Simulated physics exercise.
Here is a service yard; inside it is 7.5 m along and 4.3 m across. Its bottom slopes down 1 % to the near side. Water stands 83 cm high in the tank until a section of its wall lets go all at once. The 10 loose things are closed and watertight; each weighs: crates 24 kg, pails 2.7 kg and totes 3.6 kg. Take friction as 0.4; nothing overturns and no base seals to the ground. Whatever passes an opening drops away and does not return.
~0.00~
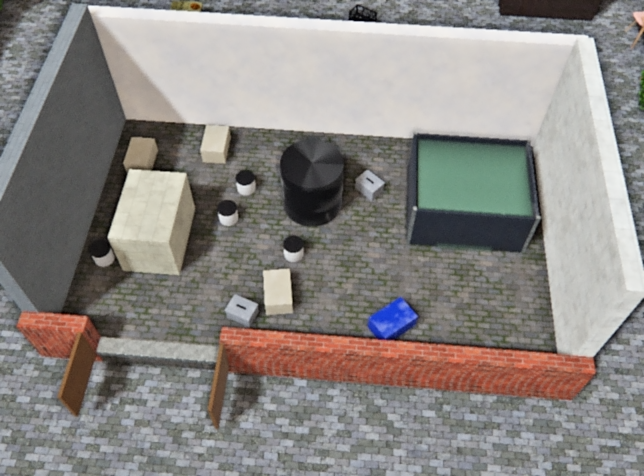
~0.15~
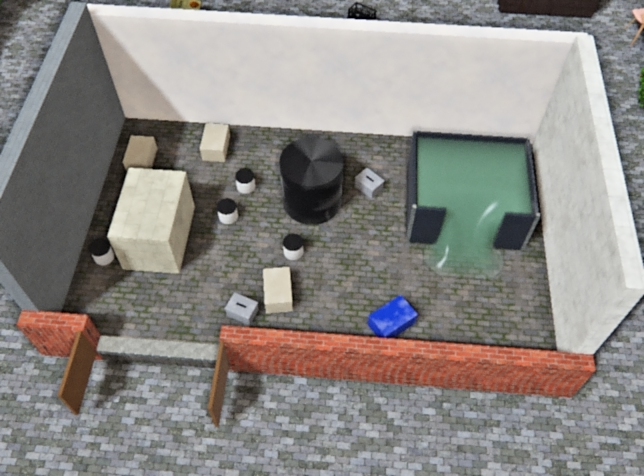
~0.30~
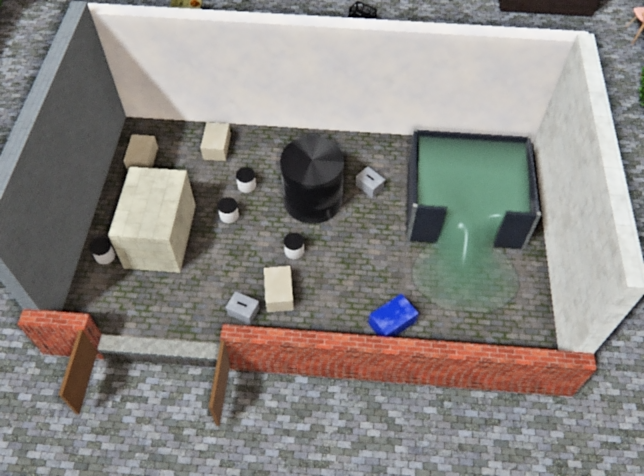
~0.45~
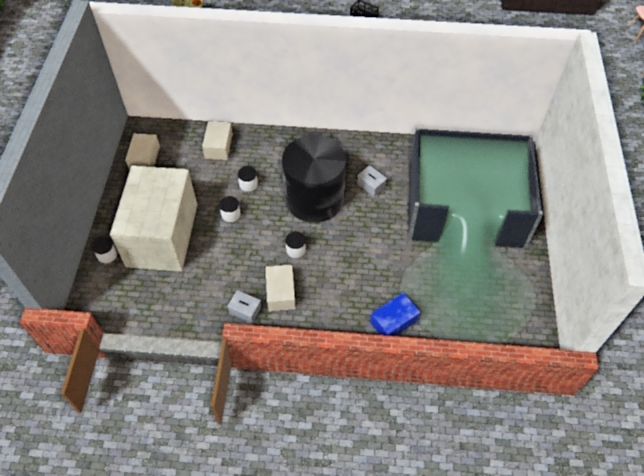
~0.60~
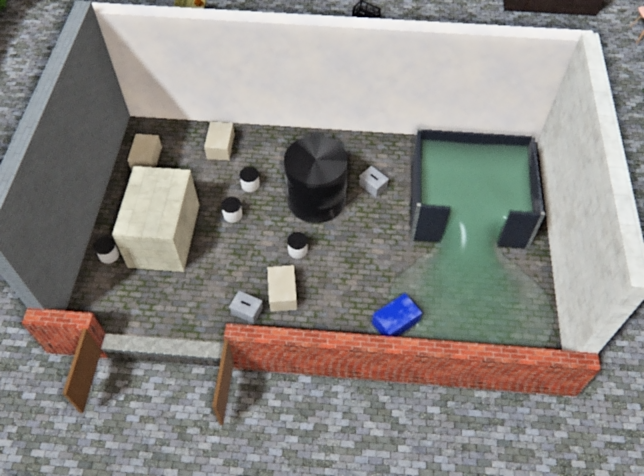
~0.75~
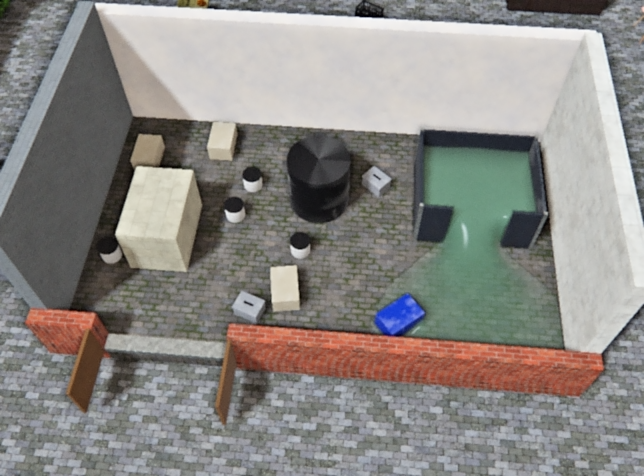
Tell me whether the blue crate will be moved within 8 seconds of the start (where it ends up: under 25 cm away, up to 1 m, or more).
Blue crate ends far away.
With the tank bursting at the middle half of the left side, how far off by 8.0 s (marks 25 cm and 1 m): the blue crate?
Then the blue crate stays put.
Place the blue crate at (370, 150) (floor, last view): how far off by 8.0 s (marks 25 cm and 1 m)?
It barely shifts.
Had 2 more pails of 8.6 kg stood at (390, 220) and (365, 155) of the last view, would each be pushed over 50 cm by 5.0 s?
In that order: Short of it, under.
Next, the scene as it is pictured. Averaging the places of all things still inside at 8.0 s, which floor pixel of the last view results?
Near (231, 160).
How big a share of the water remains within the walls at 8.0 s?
About 90 per cent.
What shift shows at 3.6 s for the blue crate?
Roughly 350 cm by then.
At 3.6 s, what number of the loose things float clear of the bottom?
0 of them.
After 1.6 s the blue crate is near (336, 311), 0.9 m from its start, aground; 0 of 10 are out; 0 afloat.
After 3.6 s the blue crate is near (165, 299), 3.5 m from its start, aground; 0 of 10 are out; 0 afloat.
After 5.6 s the blue crate is near (117, 324), 4.1 m from its start, afloat; 0 of 10 are out; 3 afloat.
After 8.0 s the blue crate has gone out; 1 of 10 are out; 5 afloat.
